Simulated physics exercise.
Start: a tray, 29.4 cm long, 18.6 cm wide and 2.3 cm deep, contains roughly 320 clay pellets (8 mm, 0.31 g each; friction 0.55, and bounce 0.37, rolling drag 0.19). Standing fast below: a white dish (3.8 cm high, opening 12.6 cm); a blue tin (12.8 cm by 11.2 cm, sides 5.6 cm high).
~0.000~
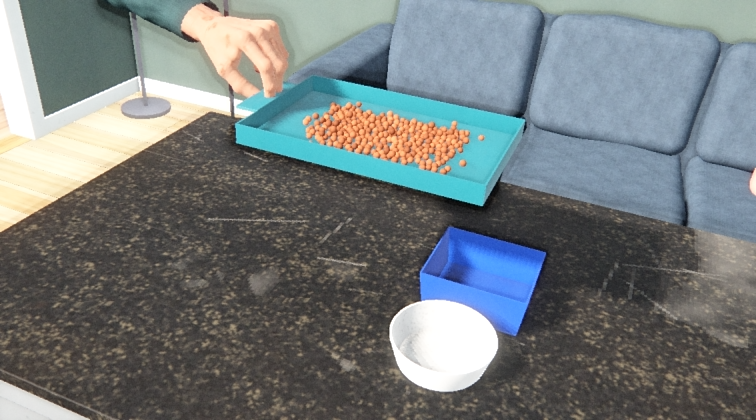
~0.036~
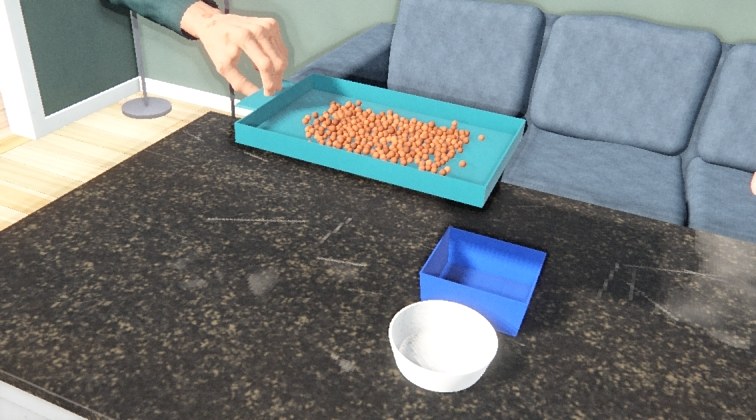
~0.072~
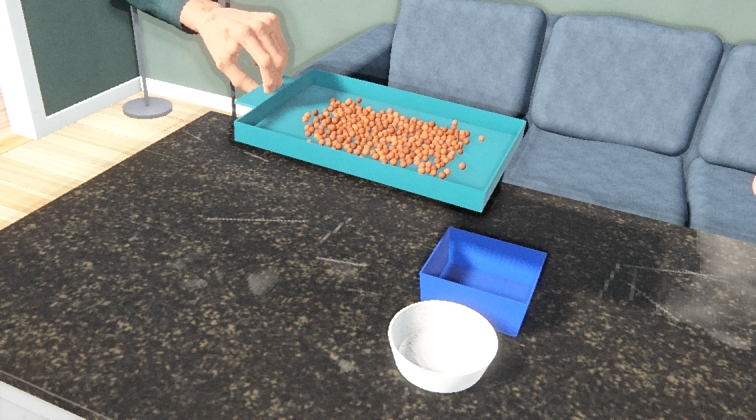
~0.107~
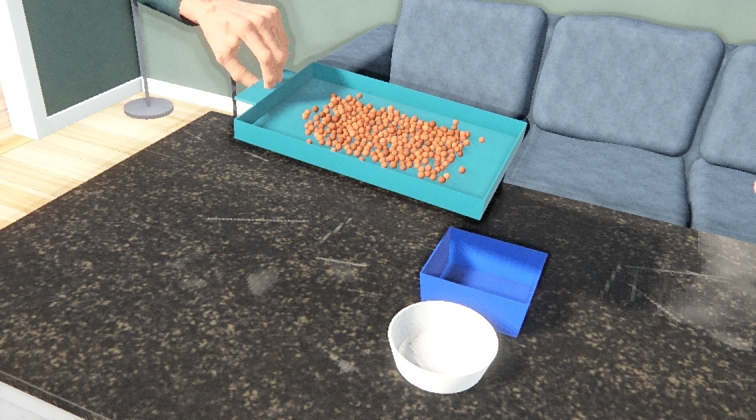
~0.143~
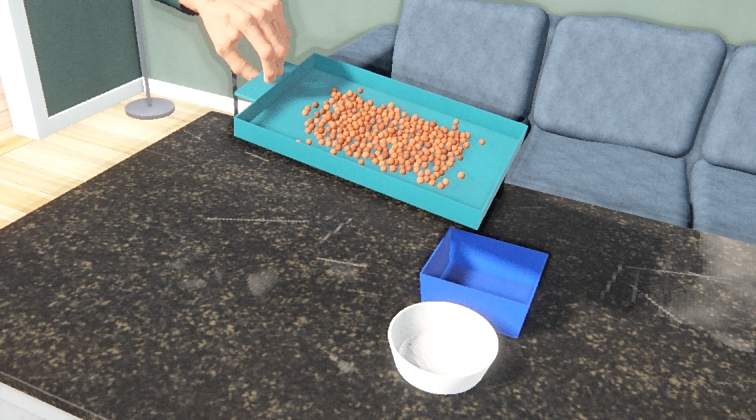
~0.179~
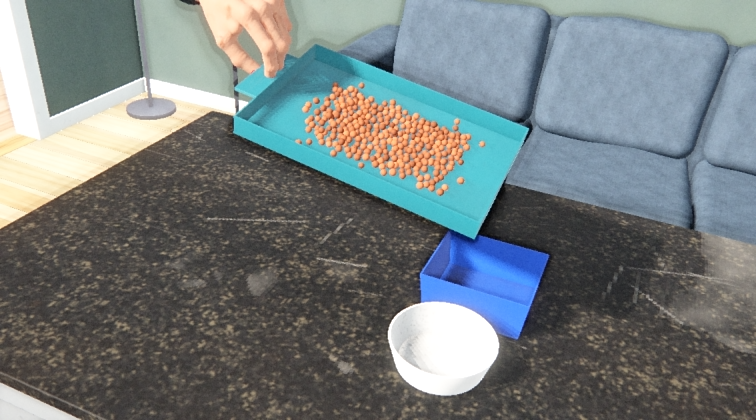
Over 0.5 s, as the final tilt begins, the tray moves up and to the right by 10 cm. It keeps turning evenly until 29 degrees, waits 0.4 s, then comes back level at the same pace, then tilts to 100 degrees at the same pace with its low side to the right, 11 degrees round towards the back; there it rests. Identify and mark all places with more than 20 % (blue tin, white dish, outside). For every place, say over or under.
Blue tin: Over, white dish: Over, outside everything: Under.
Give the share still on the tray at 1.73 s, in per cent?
Roughly 100 per cent.
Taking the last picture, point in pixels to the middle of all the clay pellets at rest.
Around (462, 304).
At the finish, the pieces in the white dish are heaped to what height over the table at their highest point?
2.0 centimetres or so.
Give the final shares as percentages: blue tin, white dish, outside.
Share at rest, blue tin: 55; white dish: 30; outside: 10.
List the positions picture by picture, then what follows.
In the first picture, tray at (353, 155); tilt 0 degrees; leading edge at (507, 149); middle of the load at (392, 131); white dish at (444, 335); blue tin at (485, 262).
In the second picture, tray at (352, 155); tilt 1 degrees; leading edge at (507, 150); middle of the load at (392, 131).
In the third picture, tray at (352, 157); tilt 3 degrees; leading edge at (507, 153); middle of the load at (385, 133).
In the fourth picture, tray at (352, 160); tilt 6 degrees; low side front right; leading edge at (507, 158); middle of the load at (385, 133).
In the fifth picture, tray at (352, 164); tilt 10 degrees; low side front right; leading edge at (507, 165); middle of the load at (386, 133).
In the sixth picture, tray at (352, 169); tilt 15 degrees; low side front right; leading edge at (506, 172); middle of the load at (386, 133); white dish at (443, 337); blue tin at (487, 264). It turns about 125 degrees a second.
After 0.78 s, tilt 29 degrees; tray 100 %; middle of all pieces on or above the table near (411, 183).
After 1.27 s, tilt 14 degrees; tray 100 %; middle of all pieces on or above the table near (436, 164).
After 1.73 s, tilt 72 degrees; tray 100 %; middle of all pieces on or above the table near (480, 213).
After 2.17 s, tilt 100 degrees; white dish 15 %, outside 5 %, tray 35 %, blue tin 40 %, in the air 5 %; middle of all pieces on or above the table near (456, 277).
In the end, at 3.4 s, white dish 30 %, outside 10 %, tray 5 %, blue tin 55 %.
